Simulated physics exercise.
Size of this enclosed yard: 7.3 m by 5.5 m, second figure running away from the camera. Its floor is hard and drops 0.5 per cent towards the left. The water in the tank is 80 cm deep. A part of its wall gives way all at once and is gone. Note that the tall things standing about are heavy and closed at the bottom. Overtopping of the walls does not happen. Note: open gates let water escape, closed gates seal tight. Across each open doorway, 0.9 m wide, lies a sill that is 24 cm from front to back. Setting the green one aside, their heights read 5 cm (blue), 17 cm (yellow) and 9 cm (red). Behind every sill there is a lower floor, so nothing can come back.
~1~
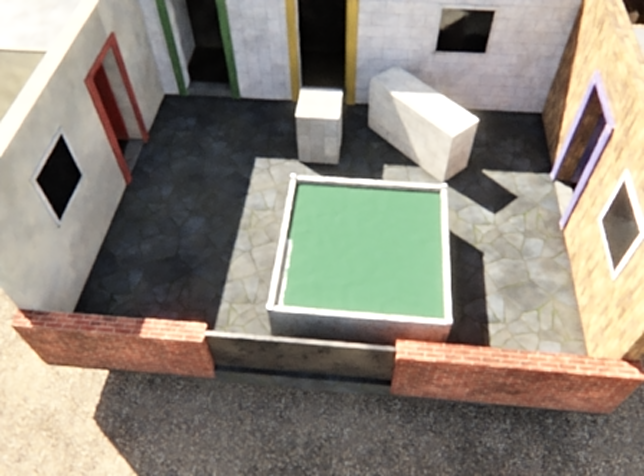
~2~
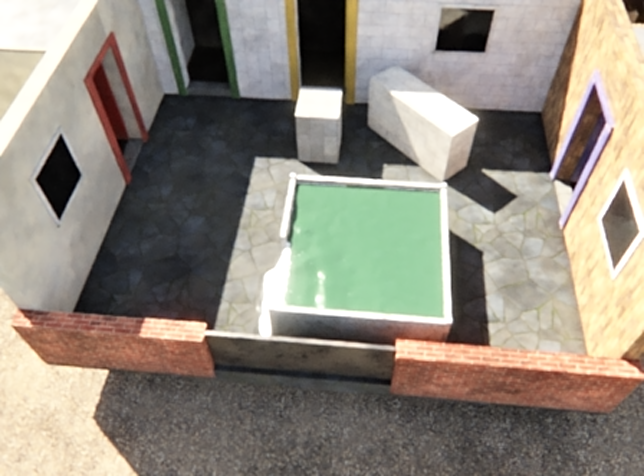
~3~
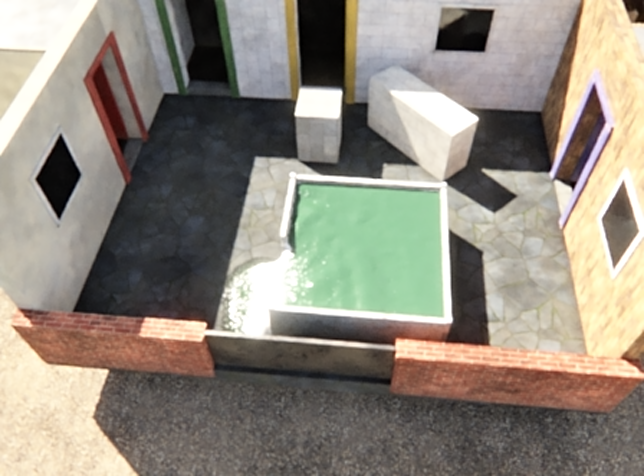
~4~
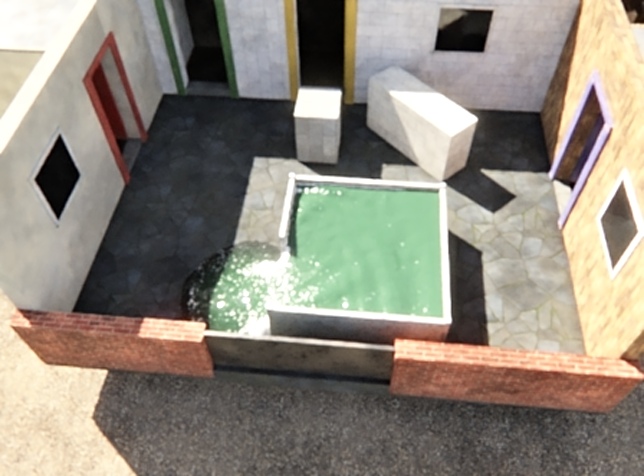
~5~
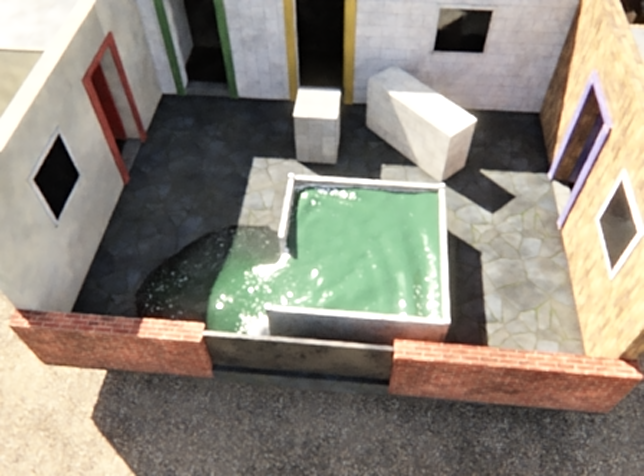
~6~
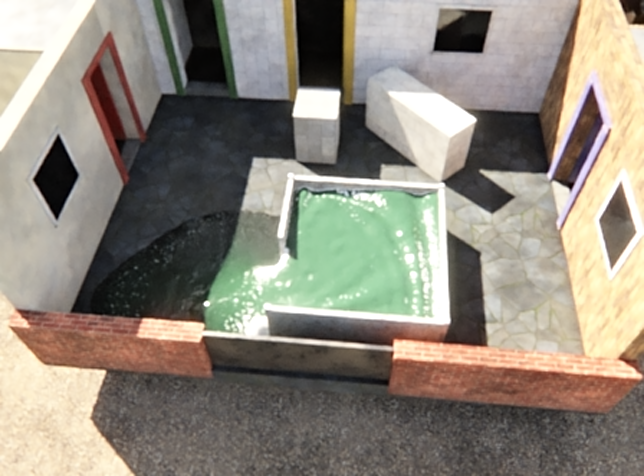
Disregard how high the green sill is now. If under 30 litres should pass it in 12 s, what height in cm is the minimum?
The minimum is around 28 cm.
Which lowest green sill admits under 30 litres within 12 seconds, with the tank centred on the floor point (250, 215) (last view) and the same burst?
Then roughly 23 cm.
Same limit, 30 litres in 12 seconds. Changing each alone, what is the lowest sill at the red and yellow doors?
About 10.5 cm at red and 14.5 cm at yellow.
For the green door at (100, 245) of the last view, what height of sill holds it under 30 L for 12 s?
Something near 28 cm.
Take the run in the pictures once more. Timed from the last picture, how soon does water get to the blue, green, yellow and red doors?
Blue: 6.0 s; green: 2.0 s; yellow: 2.8 s; red: 0.9 s.
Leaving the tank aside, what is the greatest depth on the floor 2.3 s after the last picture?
I'd put it near 42 cm.
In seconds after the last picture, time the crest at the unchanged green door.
At about 2.8 s.
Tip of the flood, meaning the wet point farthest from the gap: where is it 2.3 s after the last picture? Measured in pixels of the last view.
Near pixel (162, 96).
Then, 0.7 s after the last picture water covers 25 % of the floor, deepest (64 cm) near (59, 341); it has not reached the green door.
Then, 2.3 s after the last picture water covers 40 % of the floor, deepest (42 cm) near (162, 96); 29 cm at the green door, 0 litres in over its 15 cm sill.
Then, 11.3 s after the last picture water covers 100 % of the floor, deepest (16 cm) near (371, 119); 14 cm at the green door, 326 litres in over its 15 cm sill.
At the green door as built, the water peaked near 35 cm, 2.9 s after the last picture.
With a sill of 26 cm, 52 litres would have come in within the 12 s; with 35.5 cm, 3 litres. So under 30 litres takes about 28 cm.
